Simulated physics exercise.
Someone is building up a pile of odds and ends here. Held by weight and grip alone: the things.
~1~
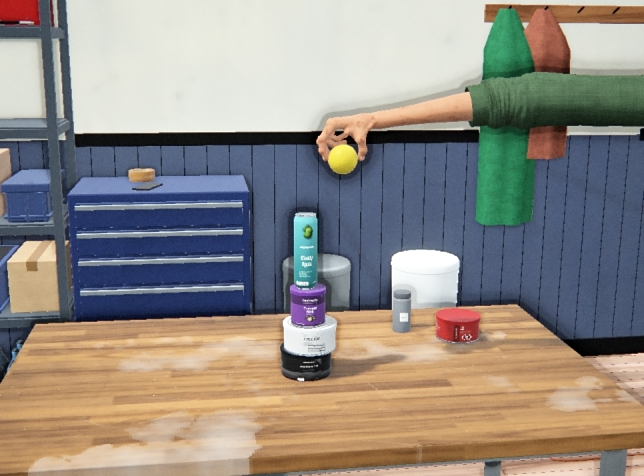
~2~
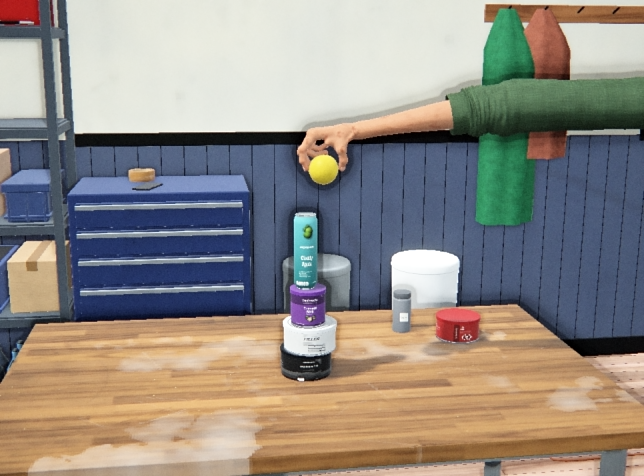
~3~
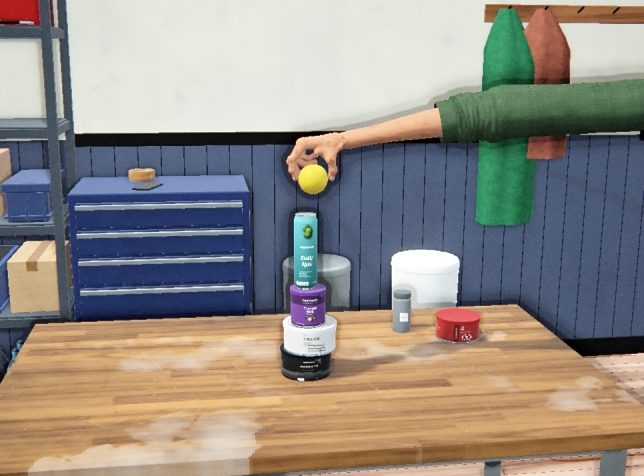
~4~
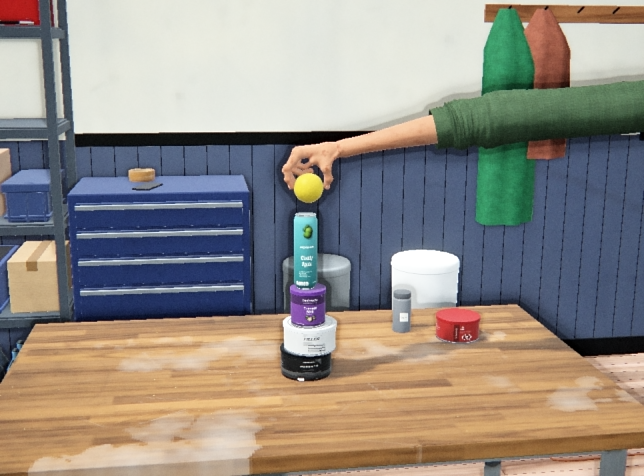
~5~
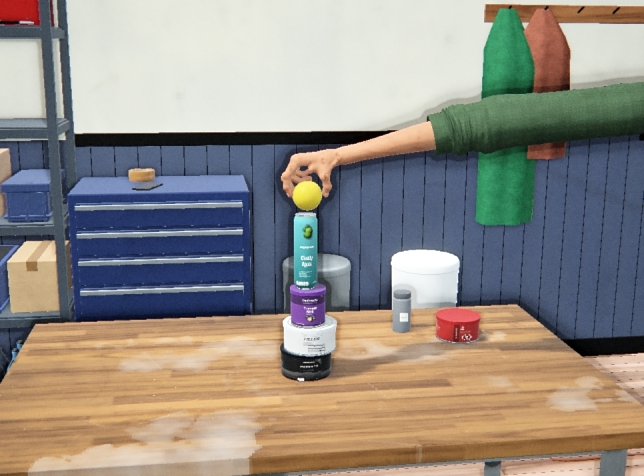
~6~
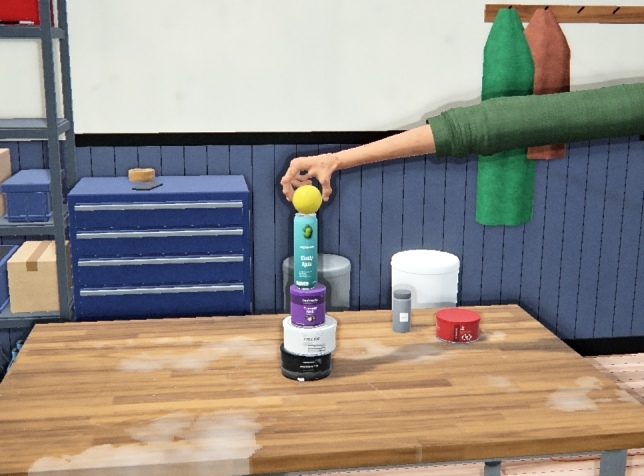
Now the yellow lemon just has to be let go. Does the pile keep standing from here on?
Seems the tower stands.
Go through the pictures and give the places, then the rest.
On its way; yellow lemon (343, 160); turquoise can (306, 251), in the first picture.
On its way; yellow lemon (323, 170); red tub (458, 326), in the second picture.
On its way; yellow lemon (313, 179); purple pot (308, 305), in the third picture.
On its way; yellow lemon (309, 188); turquoise can (306, 251), in the fourth picture.
On its way; yellow lemon (307, 196); red tub (458, 326), in the fifth picture.
Set down, still held; yellow lemon (307, 200); purple pot (308, 305), in the sixth picture.
Then, 0.80 s past the last view, nothing moves.
Then, 2.00 s past the last view, yellow lemon resting near (307, 200).
Finally, all 7 still in place. Final places as the last picture's camera would see them, yellow lemon near (307, 200). The pile stays up.
